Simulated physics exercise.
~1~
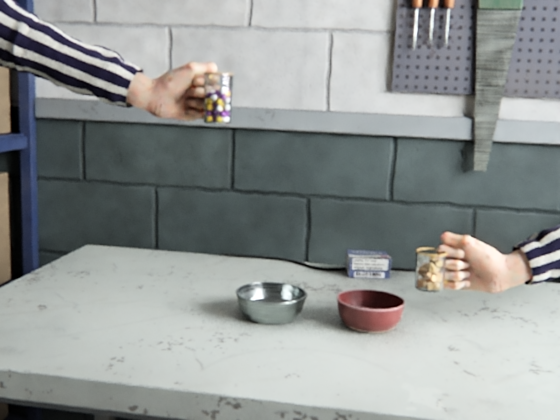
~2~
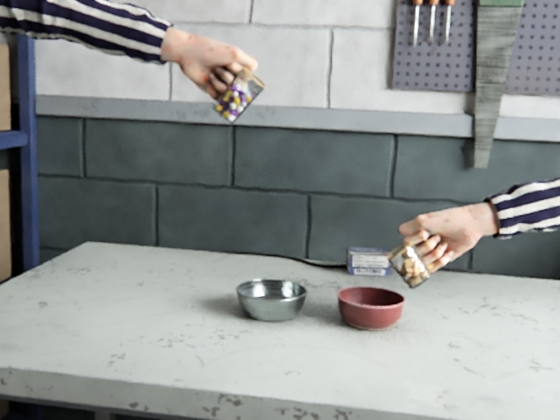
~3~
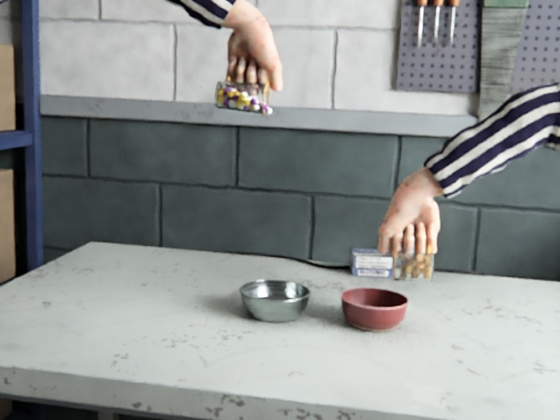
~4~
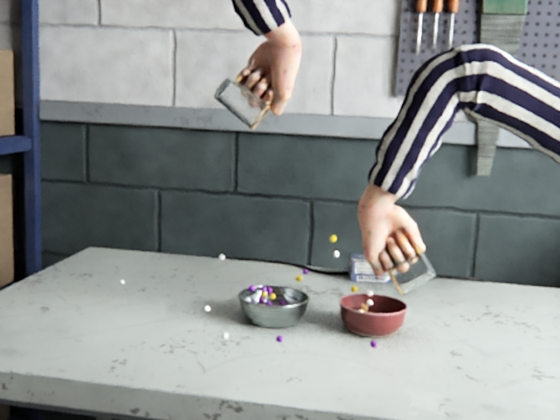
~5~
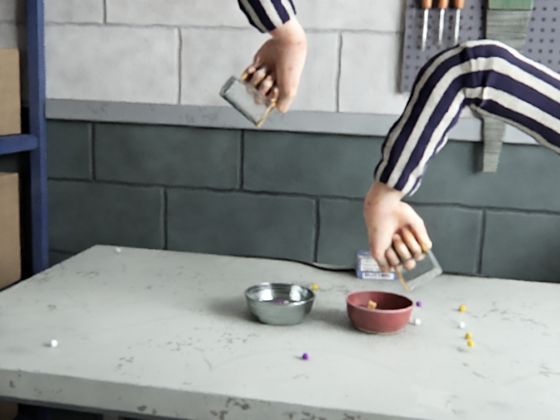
Two hands in striped sleeves tip clear cups over small bowls on a pale table, the left from high up and the right from low down. Colourful pieces bounce and scatter around the metal bowl, while the right cup's contents land in the red bowl.
